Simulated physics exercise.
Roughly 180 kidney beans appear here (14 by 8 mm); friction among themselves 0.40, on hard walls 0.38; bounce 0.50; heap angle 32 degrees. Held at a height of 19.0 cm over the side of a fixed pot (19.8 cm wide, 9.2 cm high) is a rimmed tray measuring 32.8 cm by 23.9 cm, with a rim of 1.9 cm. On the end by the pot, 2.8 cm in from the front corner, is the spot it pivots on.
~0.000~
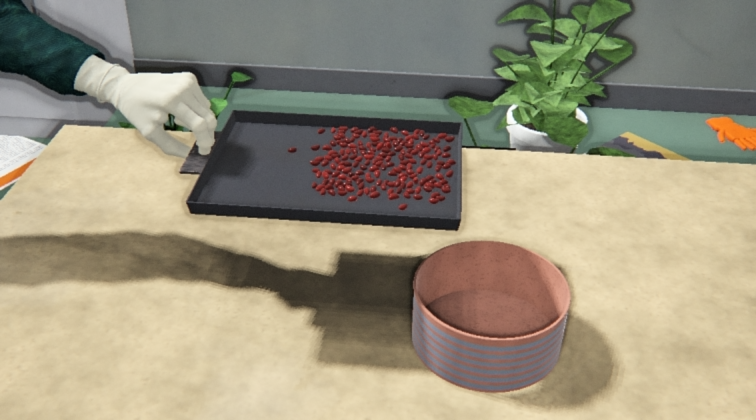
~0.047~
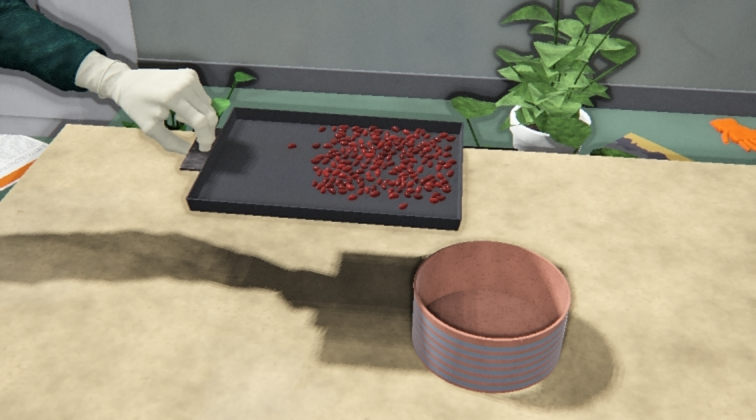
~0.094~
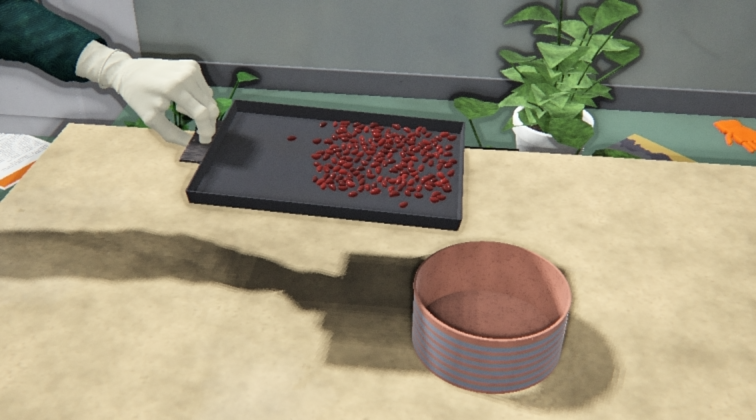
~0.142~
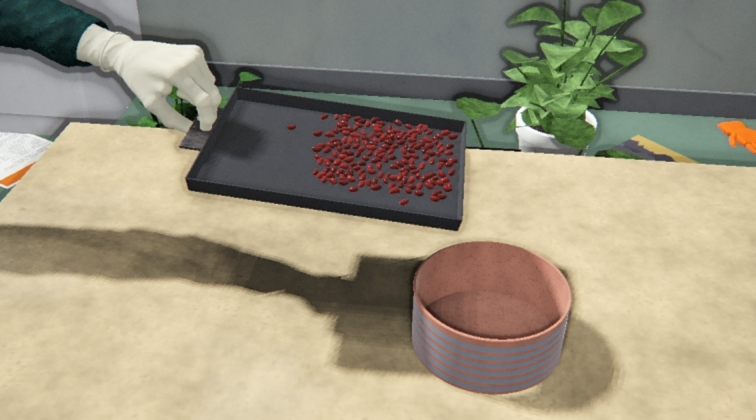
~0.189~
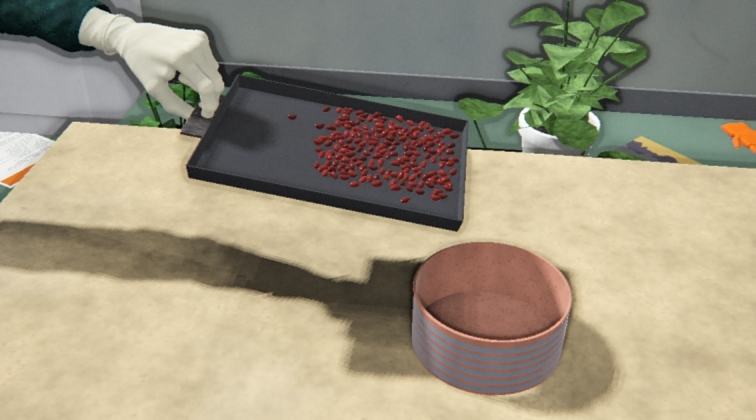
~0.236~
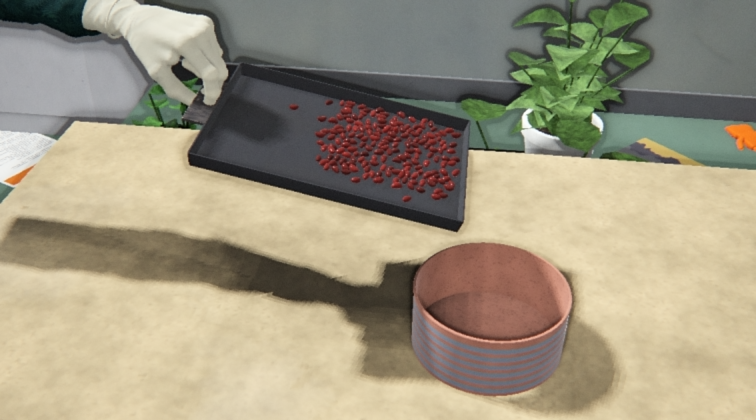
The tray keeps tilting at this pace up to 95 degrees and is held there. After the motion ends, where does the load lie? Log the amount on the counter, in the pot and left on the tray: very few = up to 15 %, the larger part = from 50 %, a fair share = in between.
Log: Counter = a fair share; pot = the larger part; left on the tray = very few.
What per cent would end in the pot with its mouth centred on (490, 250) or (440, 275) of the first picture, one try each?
Roughly 90 and 55 percent.
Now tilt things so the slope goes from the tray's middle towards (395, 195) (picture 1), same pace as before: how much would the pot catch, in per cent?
Estimate: Near 100 per cent.
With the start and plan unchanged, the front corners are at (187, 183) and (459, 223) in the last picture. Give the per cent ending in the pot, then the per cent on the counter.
Pot 75 % / counter 25 %.
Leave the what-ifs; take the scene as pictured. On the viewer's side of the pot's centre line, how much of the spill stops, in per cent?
0 %.
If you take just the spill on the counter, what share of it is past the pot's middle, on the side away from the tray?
Around 70 in a hundred.
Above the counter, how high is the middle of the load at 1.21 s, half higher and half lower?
I'd put it near 22 cm.
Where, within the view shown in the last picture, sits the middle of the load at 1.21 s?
Approx. (472, 162).
After 0.82 s, tilt 51 degrees; the tray holds 100 %, the pot 0 %.
After 1.21 s, tilt 77 degrees; the tray holds 90 %, the pot 5 %.
After 1.69 s, tilt 95 degrees; the tray holds 5 %, the pot 55 %.
By 3.1 s all is still; counter 30 %, pot 70 %, tray 0 %.
